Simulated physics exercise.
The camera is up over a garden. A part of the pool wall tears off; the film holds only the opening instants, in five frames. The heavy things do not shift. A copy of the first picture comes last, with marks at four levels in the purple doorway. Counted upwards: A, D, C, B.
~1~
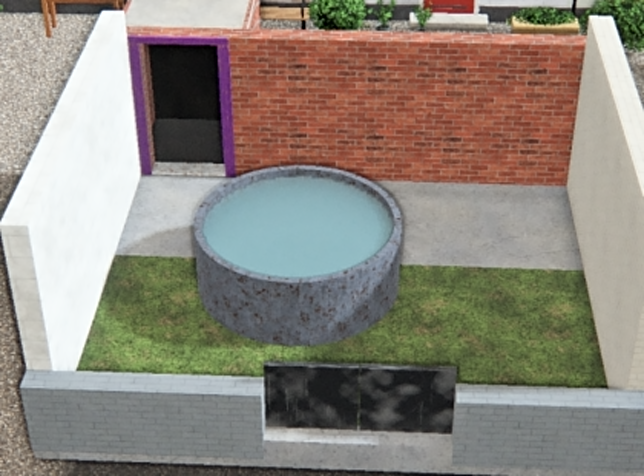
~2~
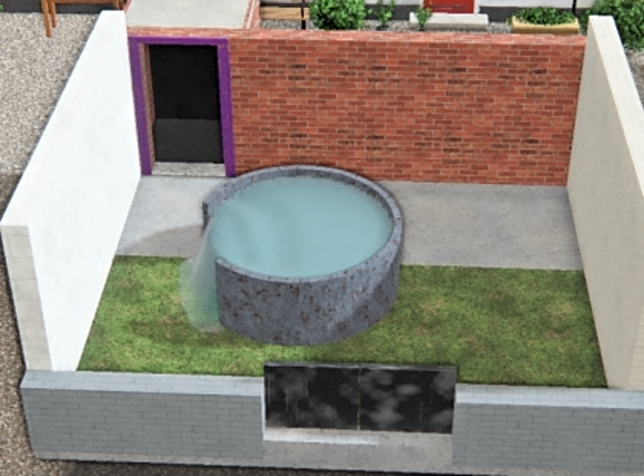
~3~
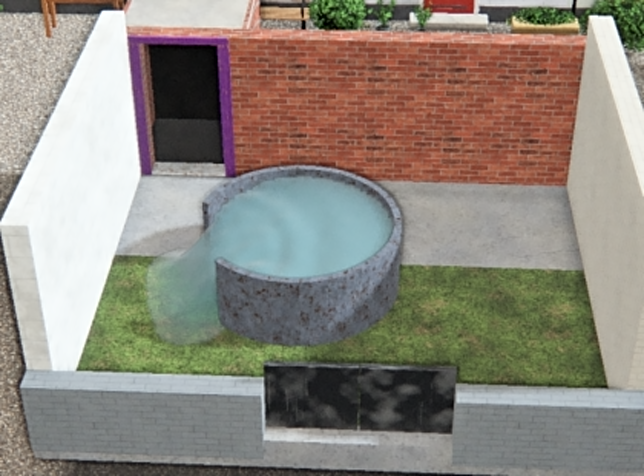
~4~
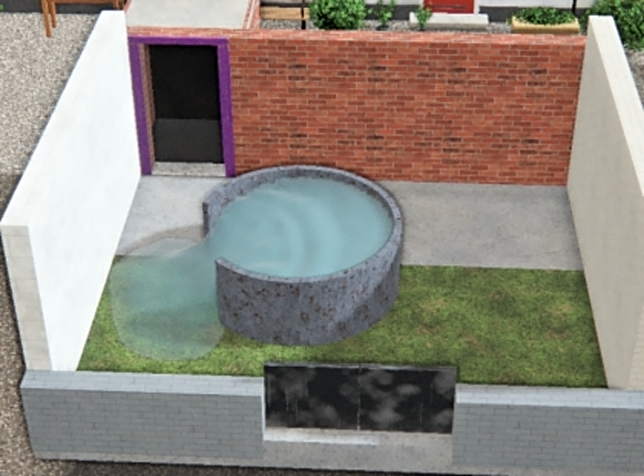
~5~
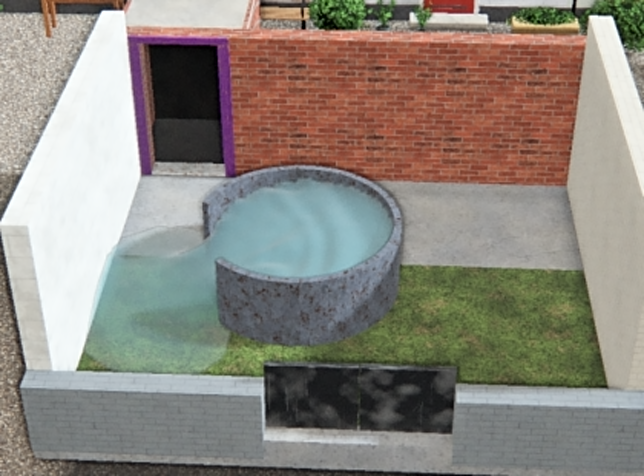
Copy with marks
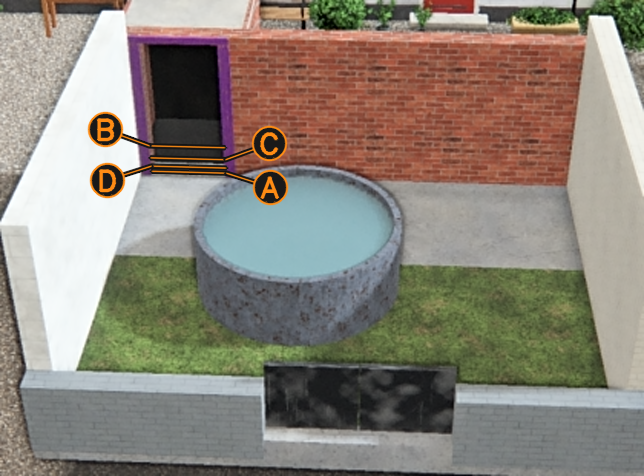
The clip opens on a walled garden where a round stone pool sits full and still before a brick wall with a purple doorway. A gap appears in the pool's left side and water pours onto the grass, then spreads outward across the left part of the garden.
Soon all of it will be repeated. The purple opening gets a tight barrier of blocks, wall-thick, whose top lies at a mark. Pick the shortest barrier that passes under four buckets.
Use height C.
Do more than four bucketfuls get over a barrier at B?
No, that is safe.
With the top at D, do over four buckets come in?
Yes, that goes wrong.
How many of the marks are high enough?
Two of them.
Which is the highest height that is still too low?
Height D.
On the marked copy, A at (189, 172); B at (187, 146); C at (188, 158); D at (188, 167); from the bottom up A, D, C, B.
For height A, dozens of bucketfuls pour in.
For height B, nothing gets over.
For height C, a bucket or two gets in.
For height D, about 14 bucketfuls get in.
